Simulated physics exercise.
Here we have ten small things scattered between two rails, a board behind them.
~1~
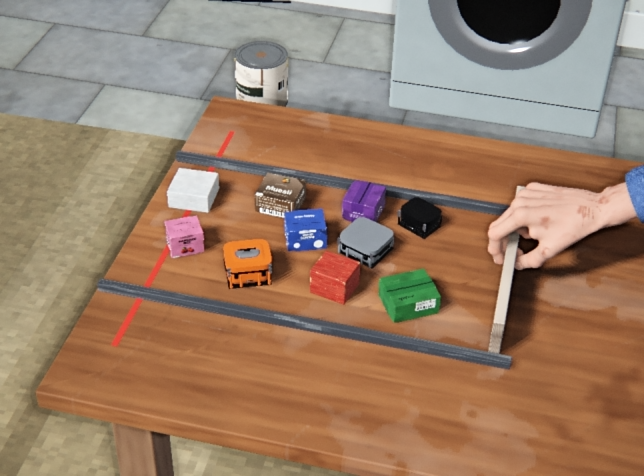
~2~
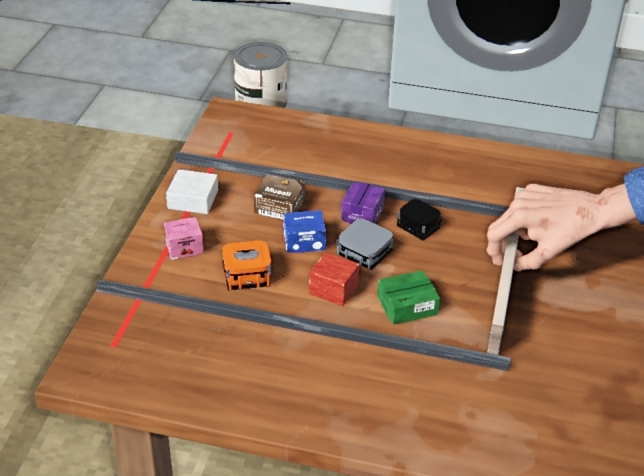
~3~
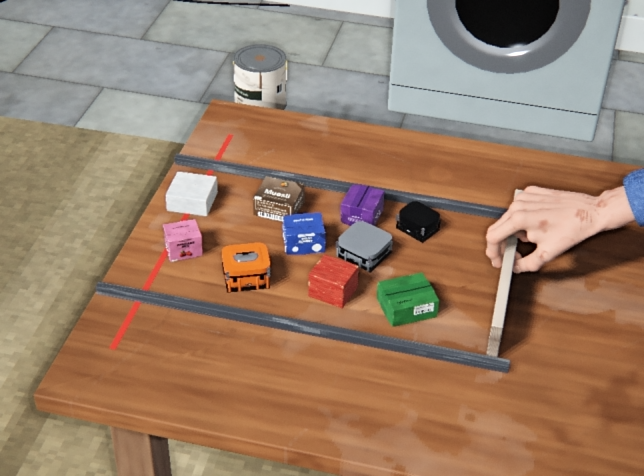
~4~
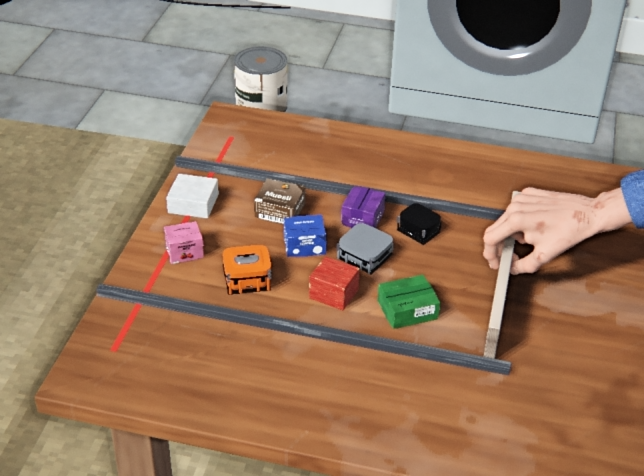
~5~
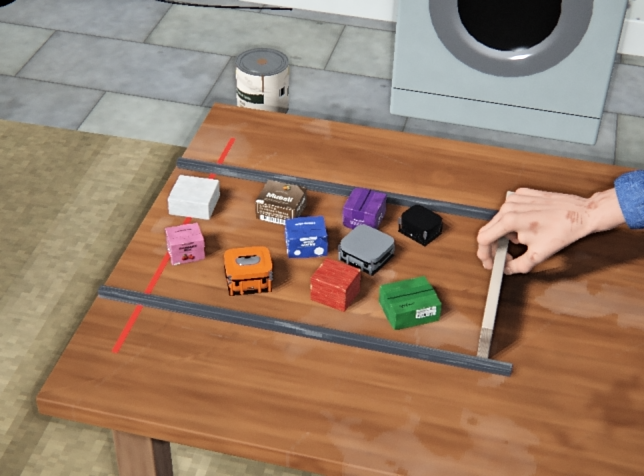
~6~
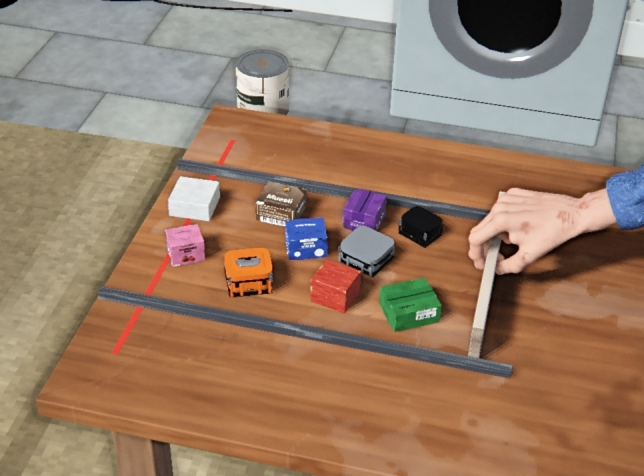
We see ten small coloured boxes and cases scattered between two dark rails on a wooden table, near a red line of tape, while a hand at the right slides an upright board slightly left; the objects stay in place.
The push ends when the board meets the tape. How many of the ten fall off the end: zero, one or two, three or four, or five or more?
Outcome: The number that fall off is five or more.
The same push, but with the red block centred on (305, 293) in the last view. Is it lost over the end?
Then it stays on.
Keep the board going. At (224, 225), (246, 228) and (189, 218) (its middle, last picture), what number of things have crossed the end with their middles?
Past the end: 4, 2 and 7.
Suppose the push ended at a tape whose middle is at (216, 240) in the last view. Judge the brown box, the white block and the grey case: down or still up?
The brown box falls, the white block drops off, the grey case survives.
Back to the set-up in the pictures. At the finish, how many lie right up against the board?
That makes 3.
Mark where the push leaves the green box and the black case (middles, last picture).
The green box stops around (144, 249); the black case around (183, 192).
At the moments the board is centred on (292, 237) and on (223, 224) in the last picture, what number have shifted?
At the one place 10, at the other 10.
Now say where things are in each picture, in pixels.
White block (194, 190); pink box (184, 236); orange case (248, 264); board (509, 267); tape (180, 226), in the first frame.
Pink box (184, 238); red block (334, 279), in the second frame.
Orange case (246, 267); grey case (365, 246), in the third frame.
White block (193, 196); black case (419, 224), in the fourth frame.
Pink box (185, 244); purple box (365, 211), in the fifth frame.
White block (195, 198); pink box (185, 245); orange case (248, 272); board (490, 272); tape (181, 234), in the sixth frame.
Soon after, none off yet; white block at rest near (195, 198); pink box at rest near (185, 245); orange case at rest near (248, 272).
Then, none off yet; white block moved about its own width near (165, 194); pink box moved well along near (138, 231); orange case moved well along near (162, 254).
By the end, the number that fall off is five or more; fallen, purple box, red block, blue box, brown box, orange case, pink box and white block.
